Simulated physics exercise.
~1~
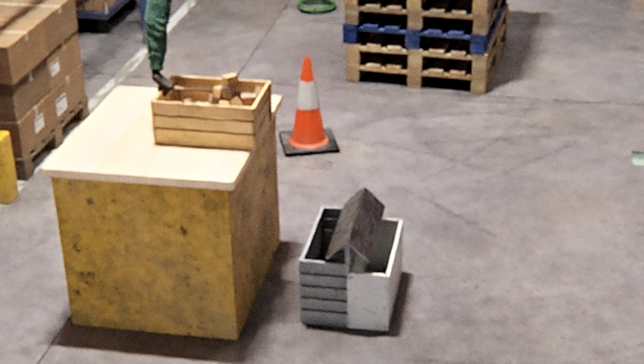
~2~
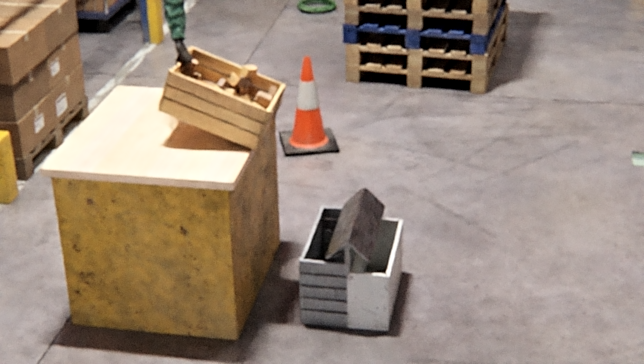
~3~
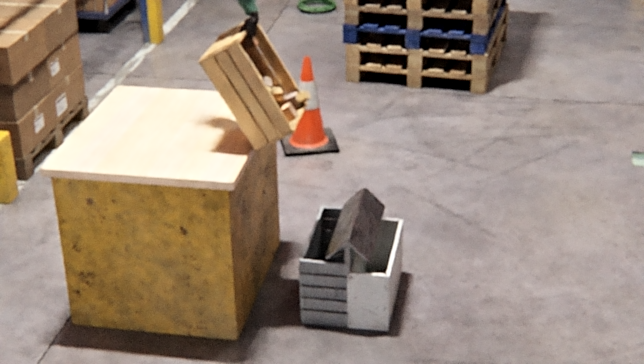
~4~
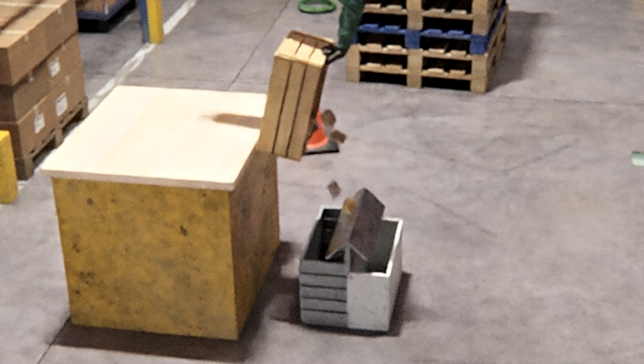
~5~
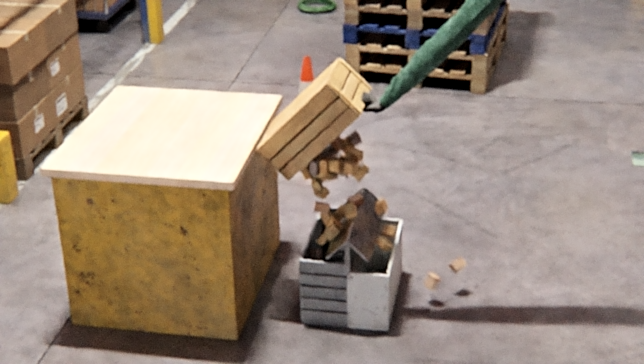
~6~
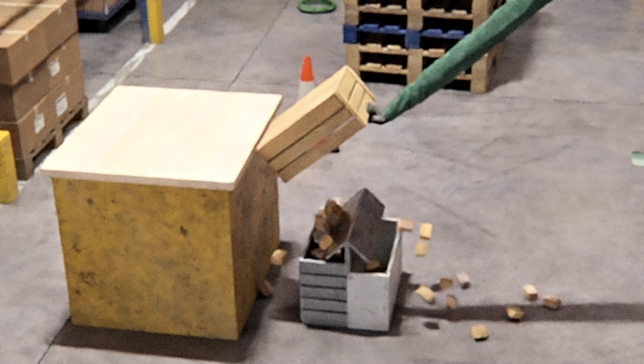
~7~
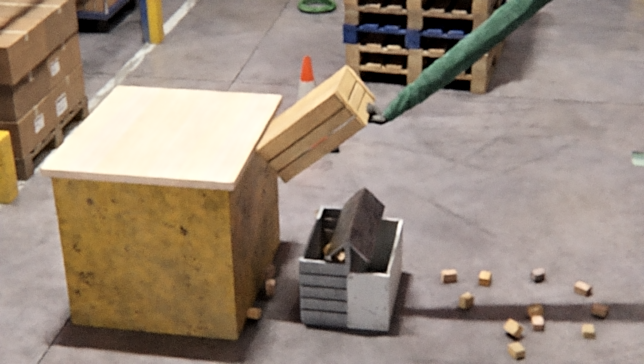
A wooden crate of small wood blocks was tipped over the right edge of a bench by a green arm, spilling them onto the ridge above the grey and white bins; some landed inside, while others scattered across the floor, mostly to the right.
